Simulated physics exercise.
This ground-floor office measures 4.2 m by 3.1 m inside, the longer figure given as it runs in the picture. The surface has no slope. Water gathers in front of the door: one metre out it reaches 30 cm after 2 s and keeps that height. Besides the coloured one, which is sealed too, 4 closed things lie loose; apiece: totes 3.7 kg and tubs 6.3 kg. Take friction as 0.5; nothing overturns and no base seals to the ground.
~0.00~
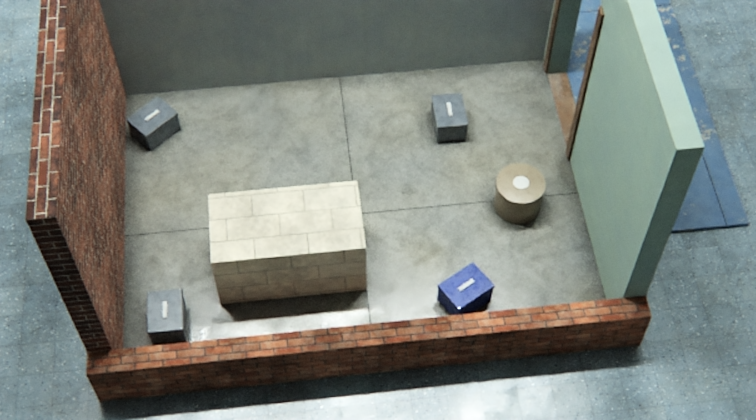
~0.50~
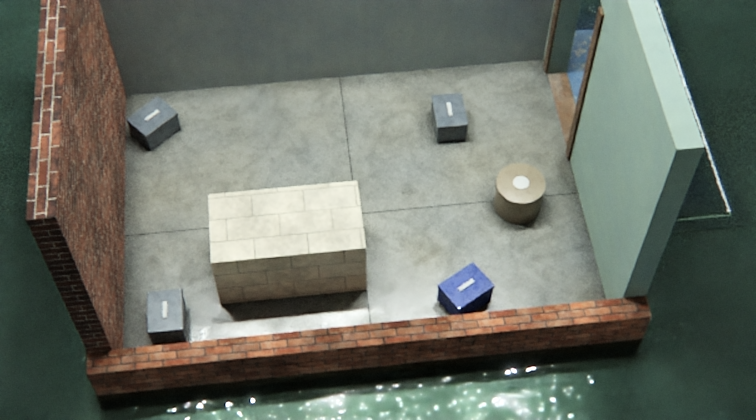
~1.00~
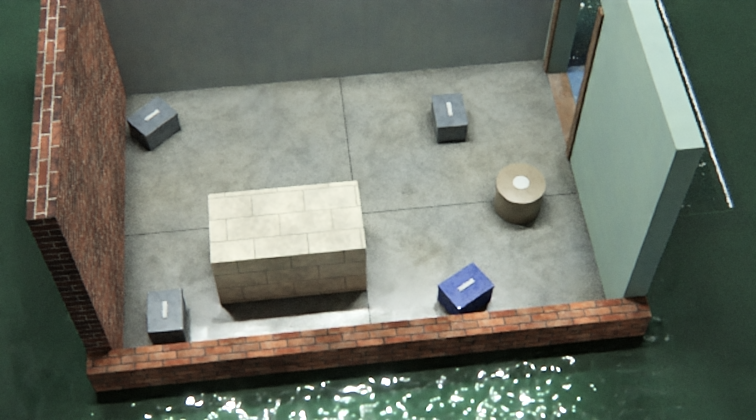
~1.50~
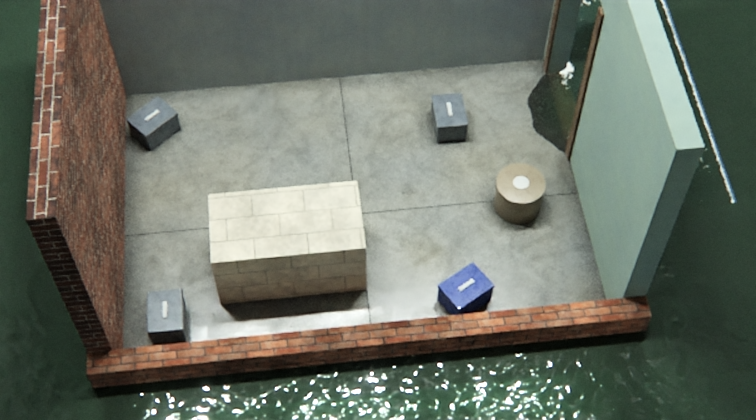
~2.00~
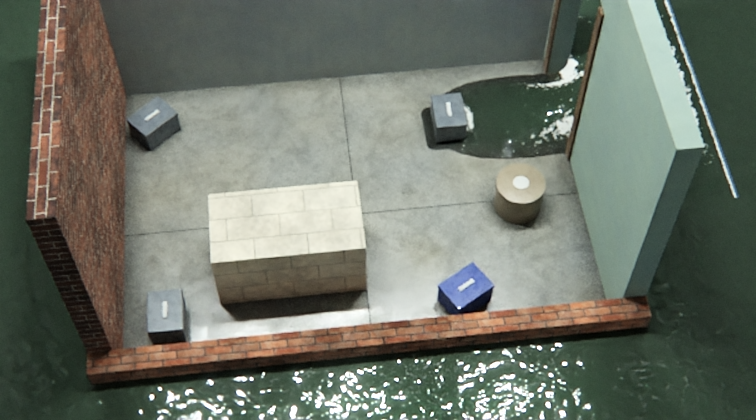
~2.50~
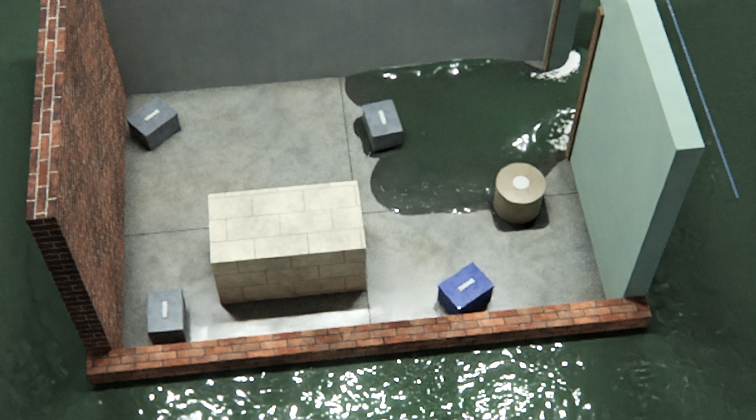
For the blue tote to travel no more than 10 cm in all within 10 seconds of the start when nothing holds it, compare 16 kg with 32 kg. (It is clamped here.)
I expect that only the higher weight holds it.
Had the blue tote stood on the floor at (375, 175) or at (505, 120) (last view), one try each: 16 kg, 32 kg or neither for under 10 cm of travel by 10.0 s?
In turn: Only the larger holds; neither holds.
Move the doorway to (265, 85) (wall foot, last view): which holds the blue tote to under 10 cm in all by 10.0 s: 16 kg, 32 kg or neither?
In that case only the higher weight holds it.
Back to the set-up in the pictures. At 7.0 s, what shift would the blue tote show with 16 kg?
Roughly 0 cm.
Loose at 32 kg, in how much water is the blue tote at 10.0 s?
Roughly 10 cm.
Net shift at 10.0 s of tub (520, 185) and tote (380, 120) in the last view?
In turn: 50 cm, 200 cm.
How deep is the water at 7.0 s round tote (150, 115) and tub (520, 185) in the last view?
About 20 and 3 cm.
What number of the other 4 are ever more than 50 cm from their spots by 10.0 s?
That makes 3.
After 3.5 s the blue tote would be 0 cm from its start with 16 kg and 0 cm from its start with 32 kg; 0 cm of water round it then.
After 4.5 s the blue tote would be 0 cm from its start with 16 kg and 0 cm from its start with 32 kg; 2 cm of water round it then.
After 7.0 s the blue tote would be 0 cm from its start with 16 kg and 0 cm from its start with 32 kg; 6 cm of water round it then.
After 10.0 s the blue tote would be 86 cm from its start with 16 kg and 0 cm from its start with 32 kg; 10 cm of water round it then.
